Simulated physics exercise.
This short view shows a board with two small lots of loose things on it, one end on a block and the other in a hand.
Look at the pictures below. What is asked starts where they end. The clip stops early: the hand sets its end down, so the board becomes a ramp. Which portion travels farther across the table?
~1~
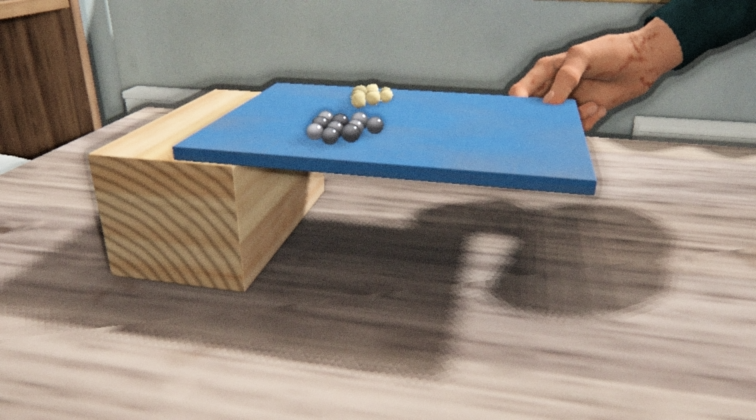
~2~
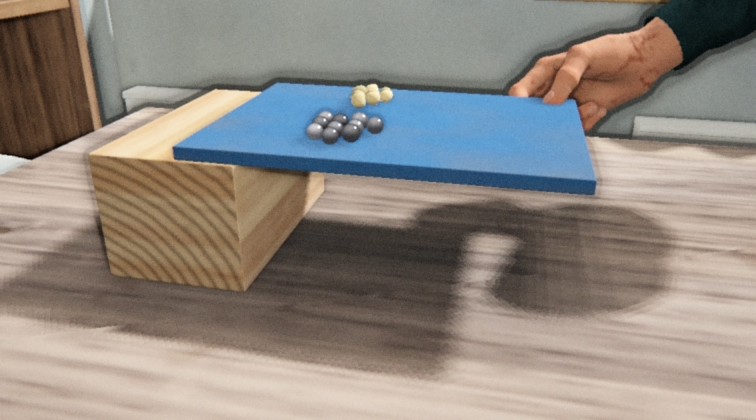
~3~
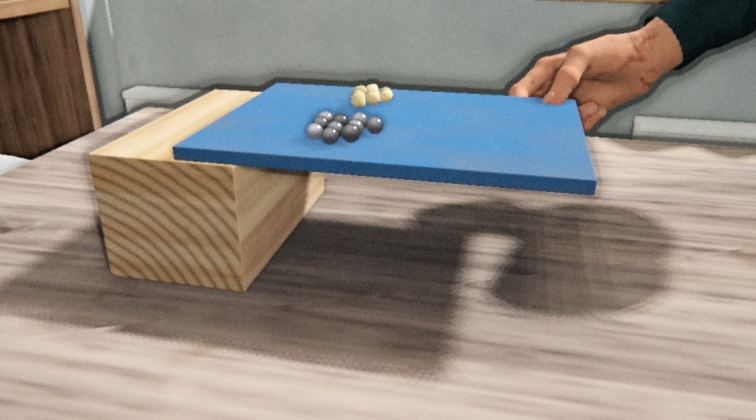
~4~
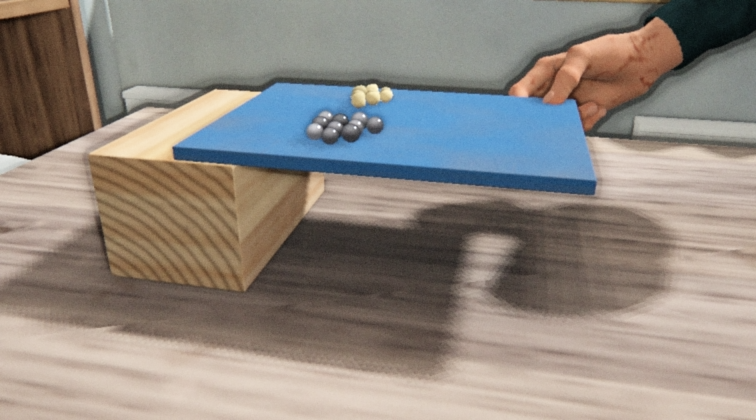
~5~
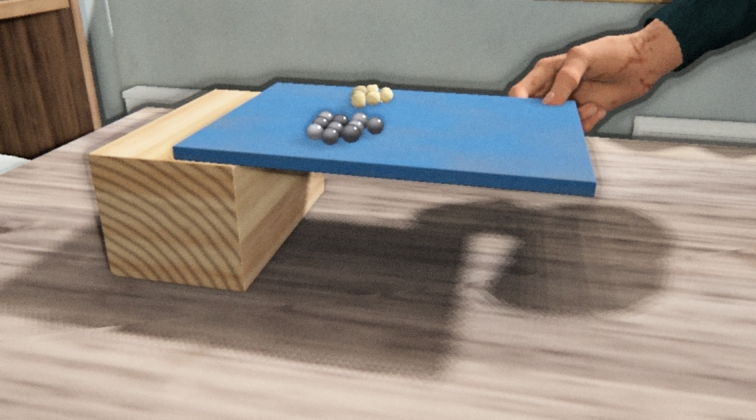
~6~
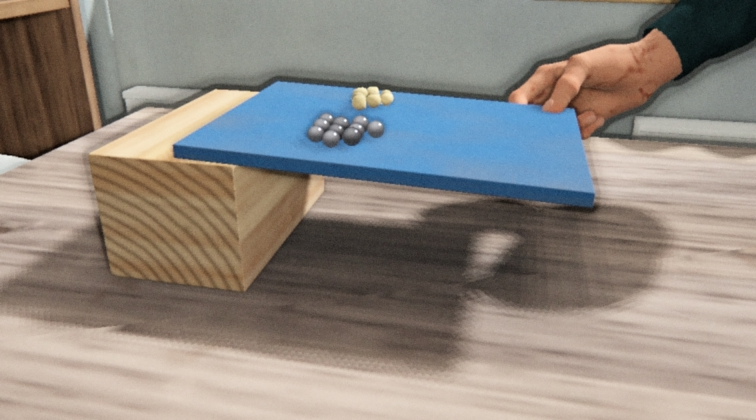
Farther travel: The closer-in portion.
Then, 0.26 s past the last view, board sloping at 10°; front portion all still on the board; back portion all still on the board.
Then, 0.59 s past the last view, board sloping at 21°; front portion all still on the board; back portion all still on the board.
Then, 0.95 s past the last view, board resting at 25°; front portion mostly up to a board's length out; back portion mostly less than half a board's length out.
Finally, board resting at 25°; front portion mostly more than two board lengths out, nearly all gone off the table; back portion mostly one to two board lengths out; the front portion has gone farther.
